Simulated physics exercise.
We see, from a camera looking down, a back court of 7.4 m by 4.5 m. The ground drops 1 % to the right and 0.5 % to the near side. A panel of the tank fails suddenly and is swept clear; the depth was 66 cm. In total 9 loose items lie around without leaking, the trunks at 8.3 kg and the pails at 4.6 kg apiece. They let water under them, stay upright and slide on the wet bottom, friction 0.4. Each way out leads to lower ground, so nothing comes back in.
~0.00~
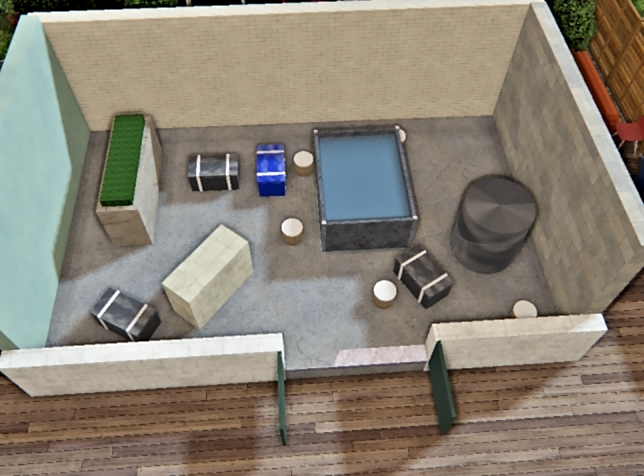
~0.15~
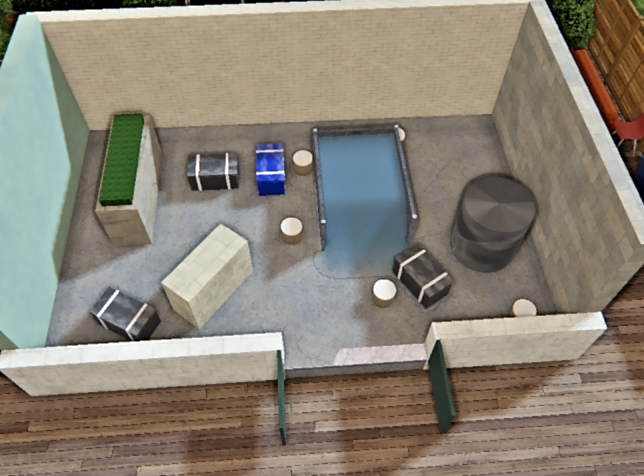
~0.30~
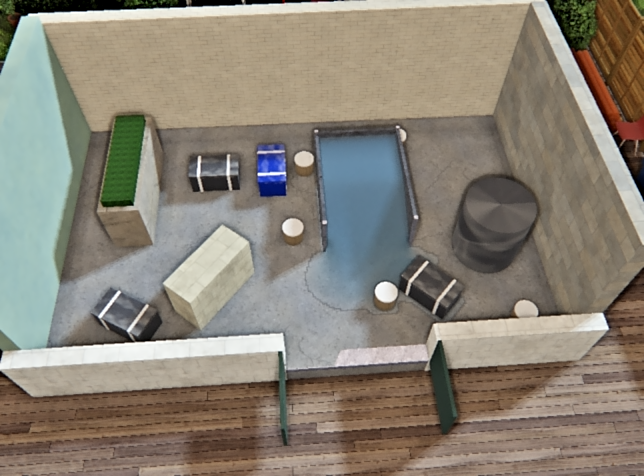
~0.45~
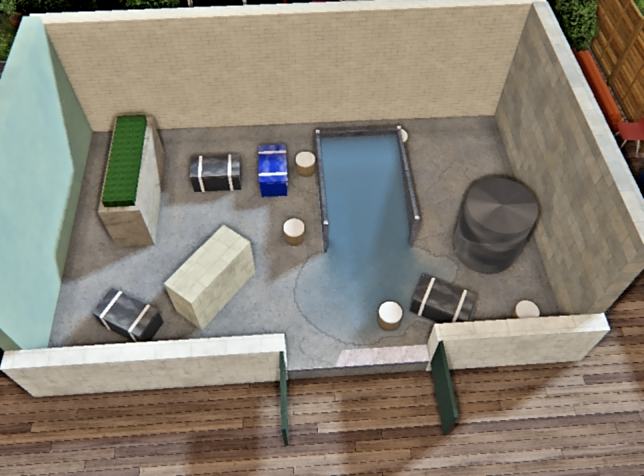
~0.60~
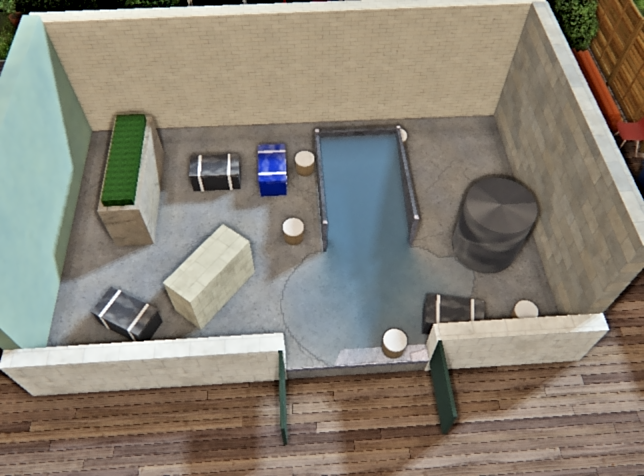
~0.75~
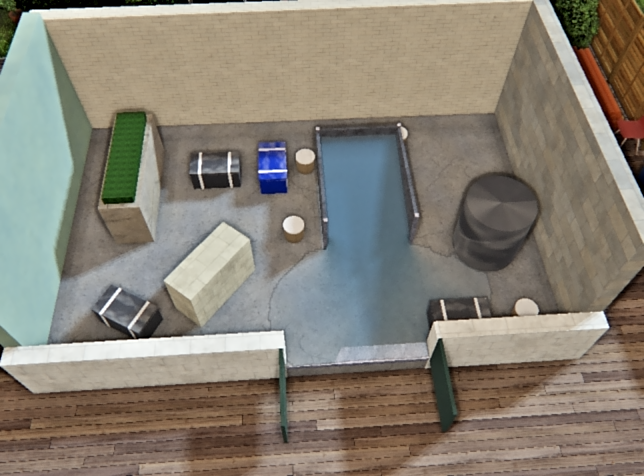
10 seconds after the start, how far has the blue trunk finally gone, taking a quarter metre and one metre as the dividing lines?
Movement: Slight.
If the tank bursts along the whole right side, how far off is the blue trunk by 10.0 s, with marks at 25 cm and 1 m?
Well, the blue trunk scoots over a bit then.
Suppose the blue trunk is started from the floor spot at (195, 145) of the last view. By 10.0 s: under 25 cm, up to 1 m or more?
Outcome: It sits still.
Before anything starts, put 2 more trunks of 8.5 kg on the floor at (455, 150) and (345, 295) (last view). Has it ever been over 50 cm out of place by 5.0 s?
Taking them in order, they end up smaller and greater.
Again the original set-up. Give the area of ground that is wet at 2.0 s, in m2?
Wet area: Approx. 10.5 m2.
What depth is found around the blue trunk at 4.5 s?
0 cm, roughly.
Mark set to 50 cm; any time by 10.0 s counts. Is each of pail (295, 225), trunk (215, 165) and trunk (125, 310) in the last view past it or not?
Within, within, within.
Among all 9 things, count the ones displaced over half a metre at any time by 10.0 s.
3.
After 2.0 s the blue trunk is near (272, 160), 0.0 m from its start, aground; 1 of 9 are out; 2 afloat.
After 4.5 s the blue trunk is near (272, 160), 0.0 m from its start, aground; 1 of 9 are out; 1 afloat.
After 7.0 s the blue trunk is near (272, 160), 0.0 m from its start, aground; 1 of 9 are out; 1 afloat.
After 10.0 s the blue trunk is near (272, 160), 0.0 m from its start, aground; 1 of 9 are out; 1 afloat.
